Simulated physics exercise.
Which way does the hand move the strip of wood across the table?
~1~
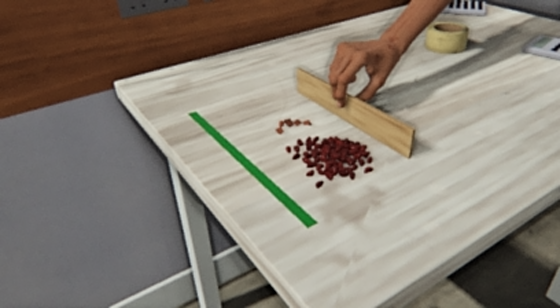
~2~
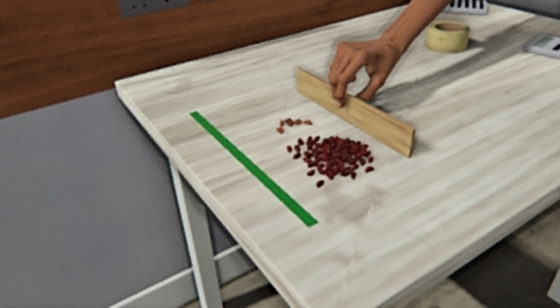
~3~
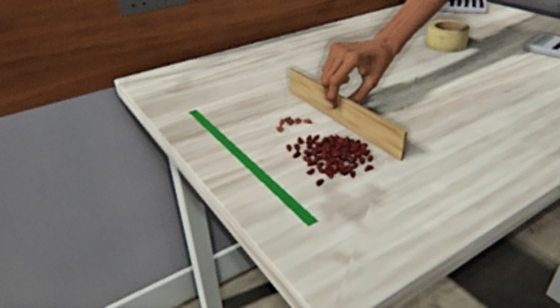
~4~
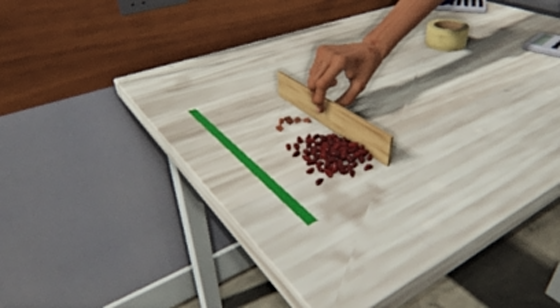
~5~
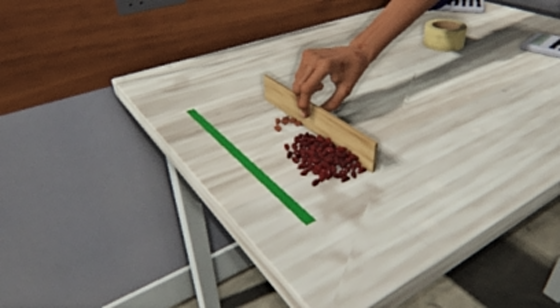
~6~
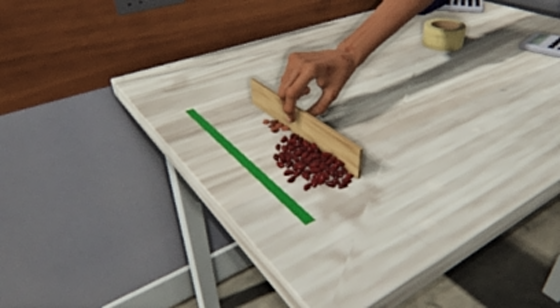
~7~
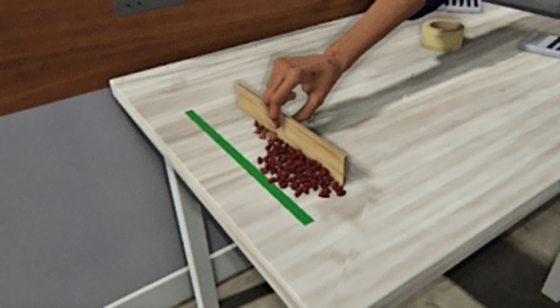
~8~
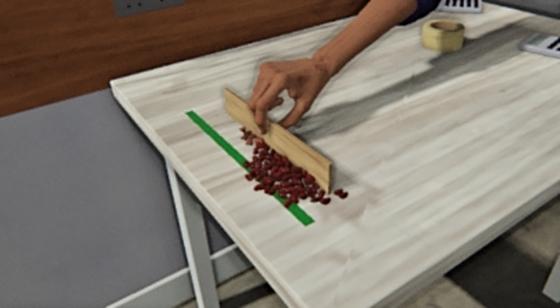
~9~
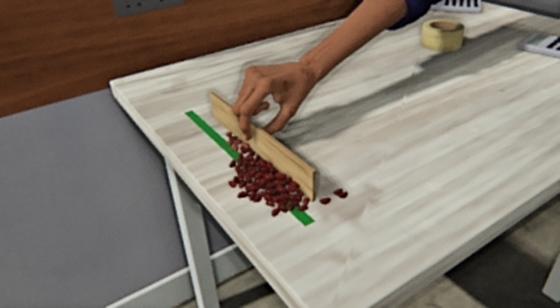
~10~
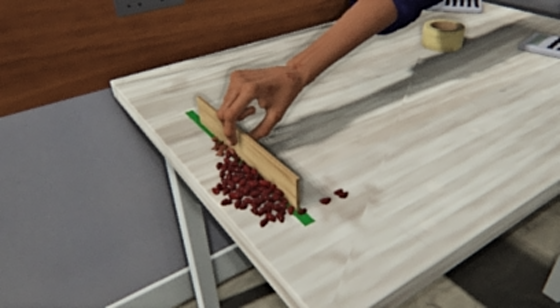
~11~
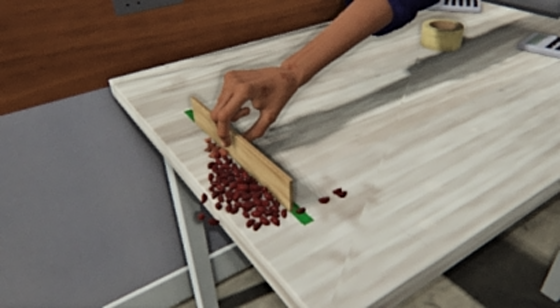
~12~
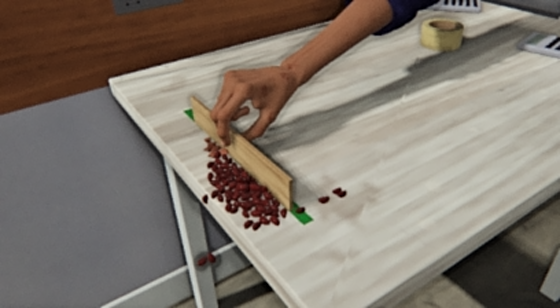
The hand moves the strip of wood to the left, toward the green tape.
In the video, a hand slides an upright strip of wood left across a table, pushing a large pile of dark red beans and a few smaller bits past green tape. The strip stops on the tape; a few beans drop off the edge while most remain on the table.
